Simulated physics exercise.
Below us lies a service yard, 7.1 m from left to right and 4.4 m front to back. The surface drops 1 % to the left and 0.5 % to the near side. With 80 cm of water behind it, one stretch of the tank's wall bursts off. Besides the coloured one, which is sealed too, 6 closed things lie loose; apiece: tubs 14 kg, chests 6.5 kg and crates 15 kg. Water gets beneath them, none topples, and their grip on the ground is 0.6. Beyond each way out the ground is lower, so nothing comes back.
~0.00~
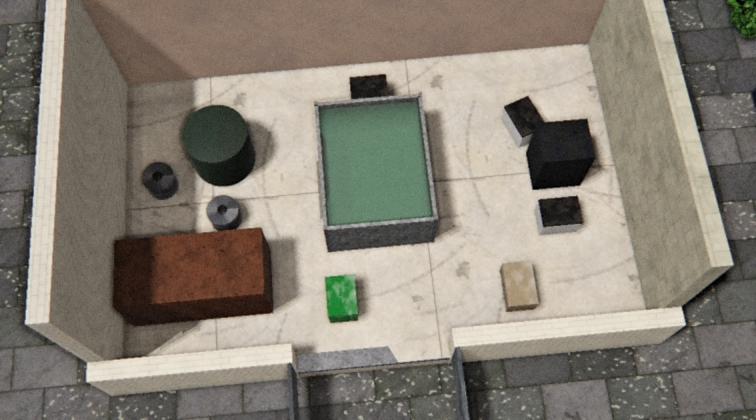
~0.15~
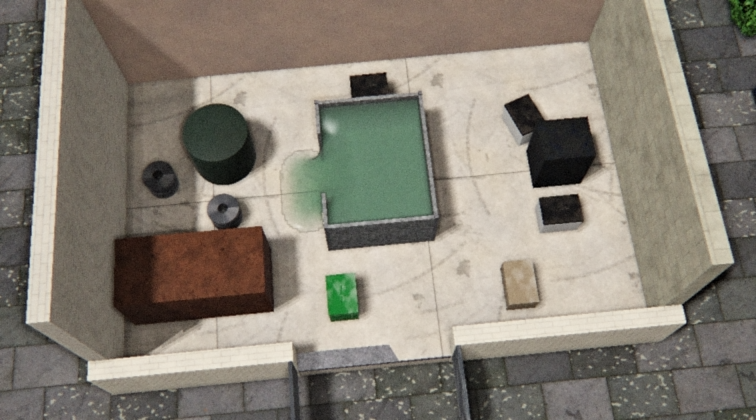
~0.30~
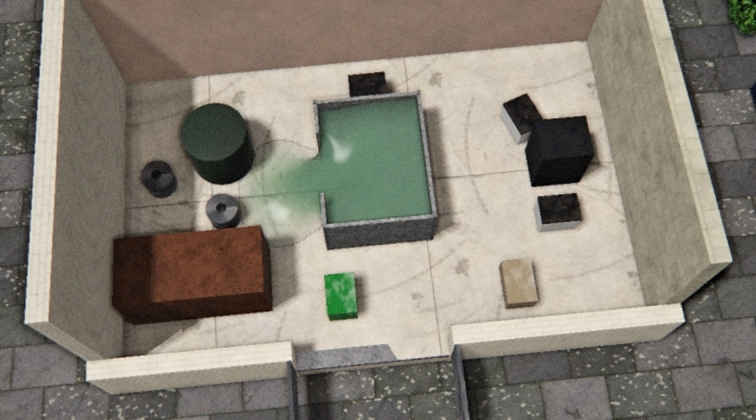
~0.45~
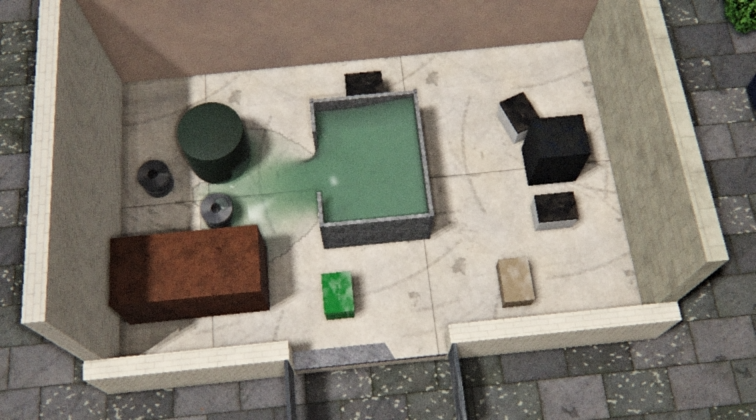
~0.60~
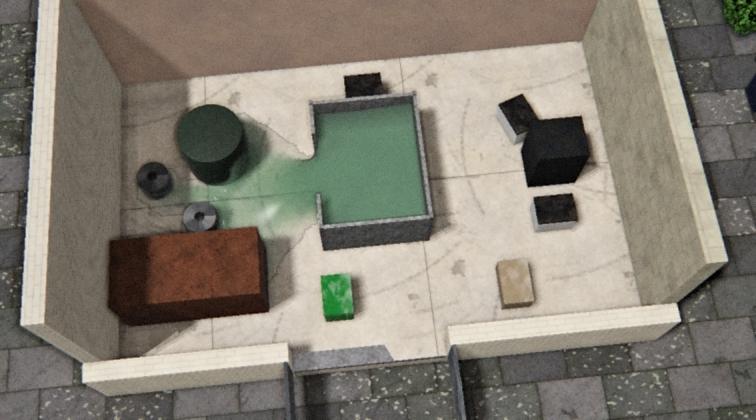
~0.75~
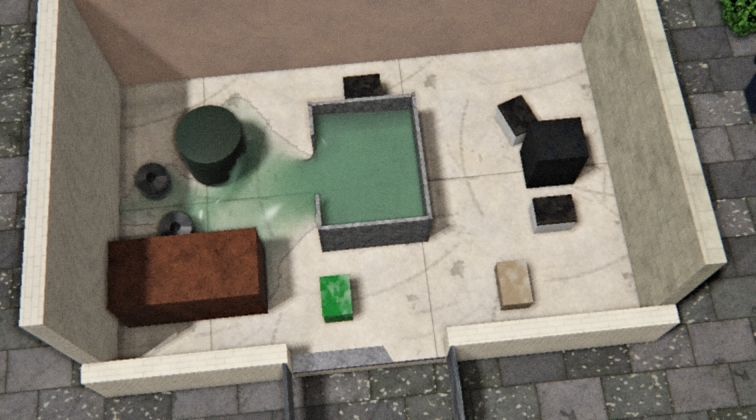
The clip shows a walled yard where the left side of a tank opens and green water spreads left across the floor, after which a small grey round object slides left behind a reddish-brown block; the green chest stays still.
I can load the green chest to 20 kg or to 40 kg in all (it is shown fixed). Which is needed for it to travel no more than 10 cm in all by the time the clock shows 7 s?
For it, the lower weight is enough.
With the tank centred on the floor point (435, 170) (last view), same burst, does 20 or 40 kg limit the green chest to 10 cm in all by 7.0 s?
Then the lower weight is enough.
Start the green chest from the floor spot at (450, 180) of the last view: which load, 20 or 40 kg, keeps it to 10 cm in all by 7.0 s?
The smaller is enough.
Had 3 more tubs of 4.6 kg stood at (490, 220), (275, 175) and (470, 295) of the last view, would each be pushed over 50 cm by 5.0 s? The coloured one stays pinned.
In that order: Under, more, less.
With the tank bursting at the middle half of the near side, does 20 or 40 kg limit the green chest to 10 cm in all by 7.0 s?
In that case neither weight holds it.
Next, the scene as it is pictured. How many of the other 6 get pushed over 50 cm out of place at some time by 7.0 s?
I count 4.
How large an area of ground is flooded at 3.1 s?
Roughly 15 m2.
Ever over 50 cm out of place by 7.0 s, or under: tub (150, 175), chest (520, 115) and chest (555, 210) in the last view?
In that order: Past it, more, short of it.
After 1.4 s the green chest would be 0 cm from its start with 20 kg and 0 cm from its start with 40 kg; 0 cm of water round it then.
After 3.1 s the green chest would be 0 cm from its start with 20 kg and 0 cm from its start with 40 kg; 2 cm of water round it then.
After 4.9 s the green chest would be 2 cm from its start with 20 kg and 0 cm from its start with 40 kg; 2 cm of water round it then.
After 7.0 s the green chest would be 2 cm from its start with 20 kg and 0 cm from its start with 40 kg; 2 cm of water round it then.
